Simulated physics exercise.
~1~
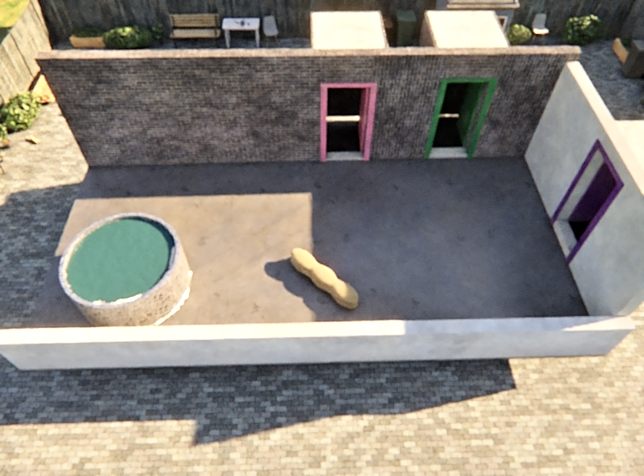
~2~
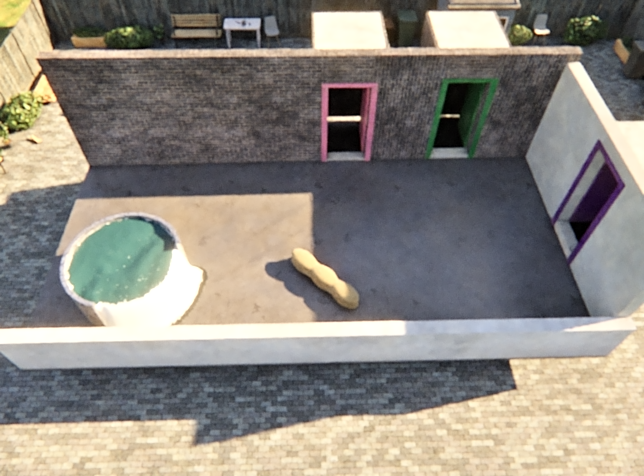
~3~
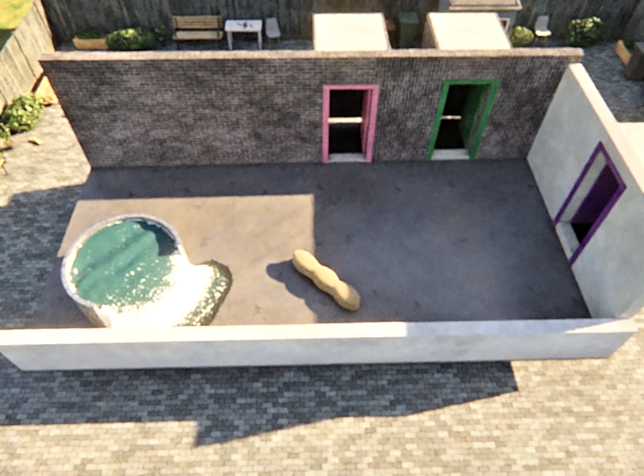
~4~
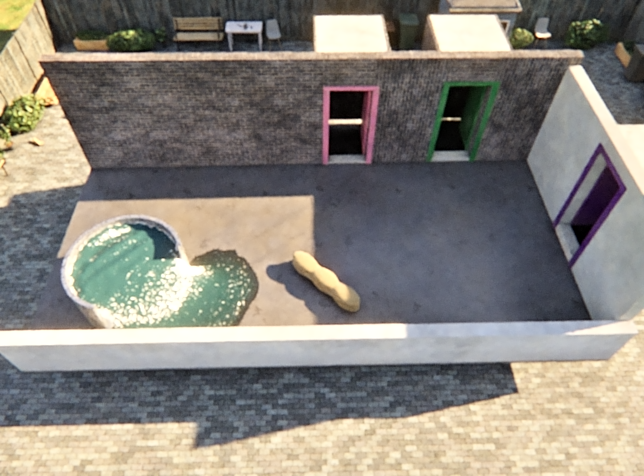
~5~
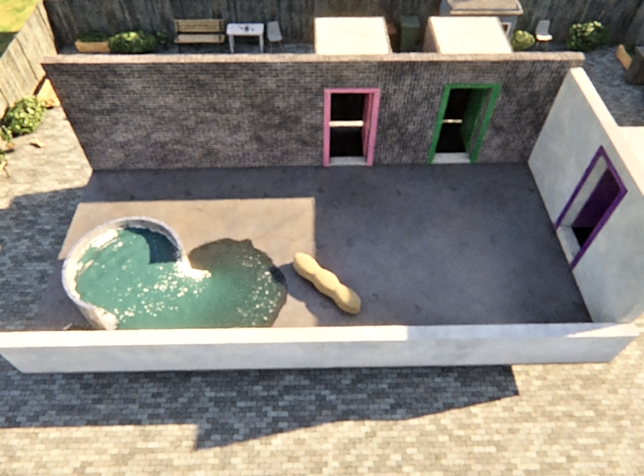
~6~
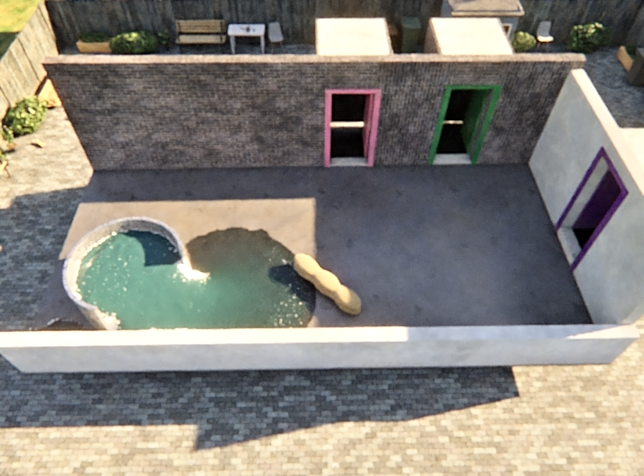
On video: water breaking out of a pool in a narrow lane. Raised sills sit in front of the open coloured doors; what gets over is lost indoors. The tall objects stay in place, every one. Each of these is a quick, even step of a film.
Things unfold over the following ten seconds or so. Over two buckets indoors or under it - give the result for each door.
In order: The purple door will keep to two buckets; the pink door will go over two buckets; the green door will keep to two buckets.
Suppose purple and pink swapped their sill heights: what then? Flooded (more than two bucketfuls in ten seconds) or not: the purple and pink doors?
In short: The purple one overshoots, the pink one falls short.
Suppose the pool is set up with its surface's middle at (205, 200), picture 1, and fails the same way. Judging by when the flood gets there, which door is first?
First comes the door marked pink.
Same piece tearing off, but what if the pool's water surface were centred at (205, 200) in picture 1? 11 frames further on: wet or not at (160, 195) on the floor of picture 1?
Untouched.
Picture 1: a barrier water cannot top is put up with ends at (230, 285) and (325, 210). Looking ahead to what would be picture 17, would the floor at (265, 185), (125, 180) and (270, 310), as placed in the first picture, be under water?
Outcome per location, in sequence: Soaking, unsoaked, soaking.
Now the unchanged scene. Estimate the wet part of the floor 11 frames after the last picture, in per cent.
It comes to 35 per cent.
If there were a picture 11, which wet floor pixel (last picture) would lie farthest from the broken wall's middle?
Front's tip: Near (471, 345).
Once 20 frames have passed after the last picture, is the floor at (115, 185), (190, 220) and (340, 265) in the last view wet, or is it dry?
Same order as asked: Dry as before; dry as before; dry as before.
A moment on, water covers 20 % of the floor; the purple door not reached, the pink door not reached, the green door not reached.
Next, water covers 35 % of the floor; the purple door not reached, the pink door not reached, the green door not reached.
Then, water covers 55 % of the floor; the purple door wet at the sill, nothing in, the pink door wet at the sill, nothing in, the green door not reached.
Later, water covers 75 % of the floor; the purple door wet at the sill, nothing in, the pink door under two buckets in, the green door wet at the sill, nothing in.
In the end, water covers 90 % of the floor; the purple door wet at the sill, nothing in, the pink door over two buckets in, the green door wet at the sill, nothing in.
